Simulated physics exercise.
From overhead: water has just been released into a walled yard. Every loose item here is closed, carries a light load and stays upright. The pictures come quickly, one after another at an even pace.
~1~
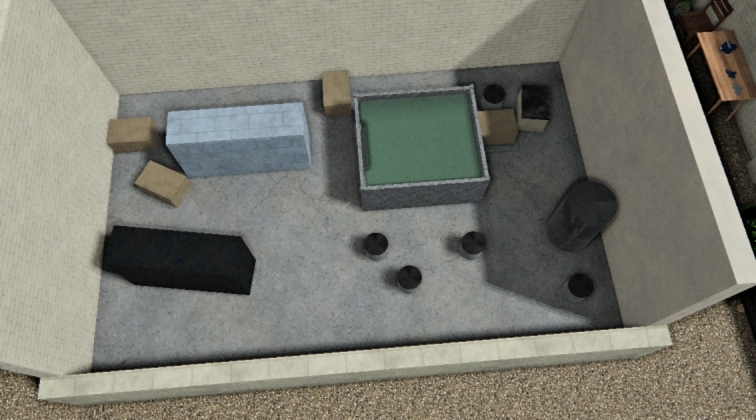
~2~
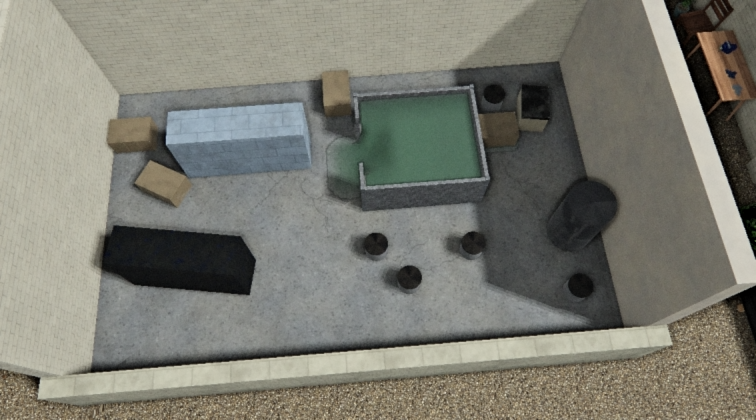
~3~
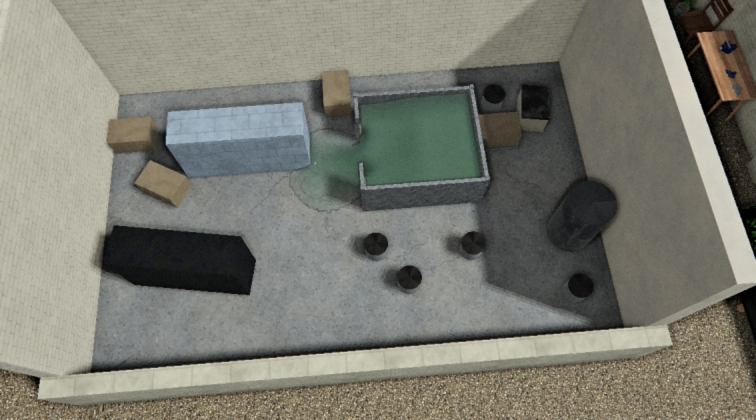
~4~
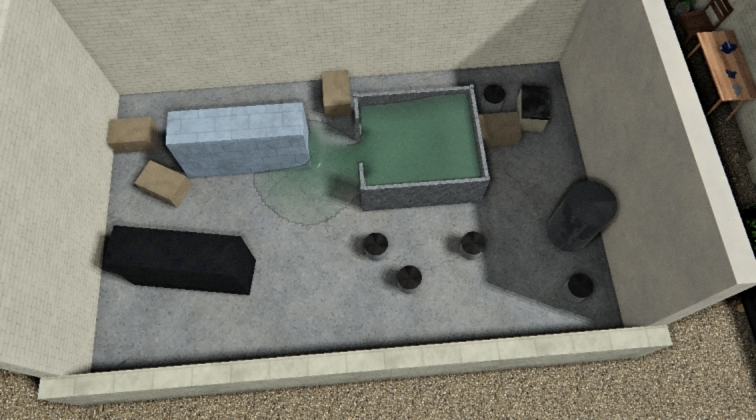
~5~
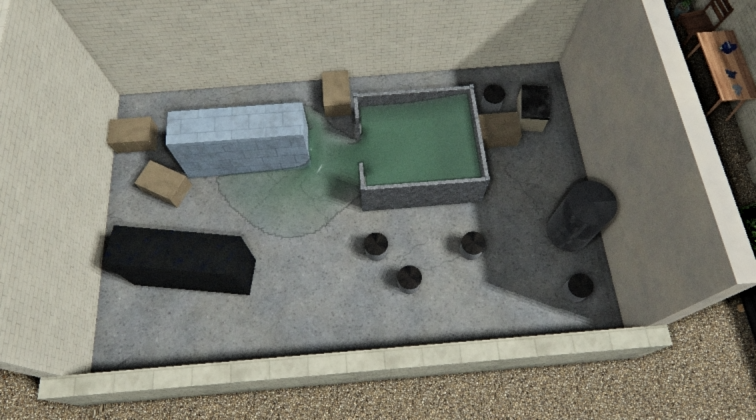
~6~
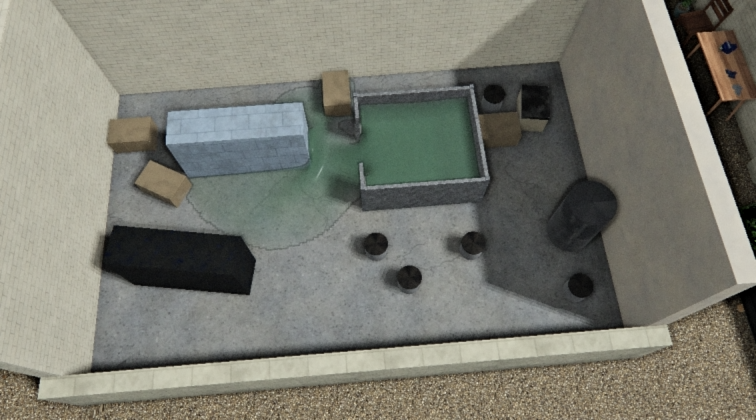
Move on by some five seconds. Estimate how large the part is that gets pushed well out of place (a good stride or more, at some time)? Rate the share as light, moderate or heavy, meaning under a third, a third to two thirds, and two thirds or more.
Light.
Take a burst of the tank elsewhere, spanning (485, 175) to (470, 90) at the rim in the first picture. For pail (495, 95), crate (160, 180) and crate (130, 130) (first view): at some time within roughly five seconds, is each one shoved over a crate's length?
Here is how they go, in order: Dislodged that far, fails to go that far, and fails to go that far.
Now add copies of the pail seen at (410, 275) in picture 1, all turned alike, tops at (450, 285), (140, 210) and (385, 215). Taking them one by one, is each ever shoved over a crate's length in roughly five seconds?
The first sits tight, the second travels far and the third sits tight.
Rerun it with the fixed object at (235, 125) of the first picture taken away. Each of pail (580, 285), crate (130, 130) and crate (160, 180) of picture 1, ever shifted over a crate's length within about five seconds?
Following the order you gave: Moved little if at all, got moved a good way, got moved a good way.
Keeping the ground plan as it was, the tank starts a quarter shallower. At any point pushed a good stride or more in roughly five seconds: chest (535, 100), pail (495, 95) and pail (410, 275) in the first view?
In that order: Short of that, less than that, less than that.
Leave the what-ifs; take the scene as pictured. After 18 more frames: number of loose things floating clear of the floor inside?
Tally: 1.
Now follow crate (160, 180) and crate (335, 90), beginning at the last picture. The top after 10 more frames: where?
Expect them at roughly (112, 170) and roughly (384, 86).
A moment on, 0 of 10 are well off their spots; 0 afloat.
Next, 2 of 10 are well off their spots; 1 afloat.
Later, 3 of 10 are well off their spots; 1 afloat.
In the end, 3 of 10 are well off their spots, and 3 have been at some point; 3 afloat.
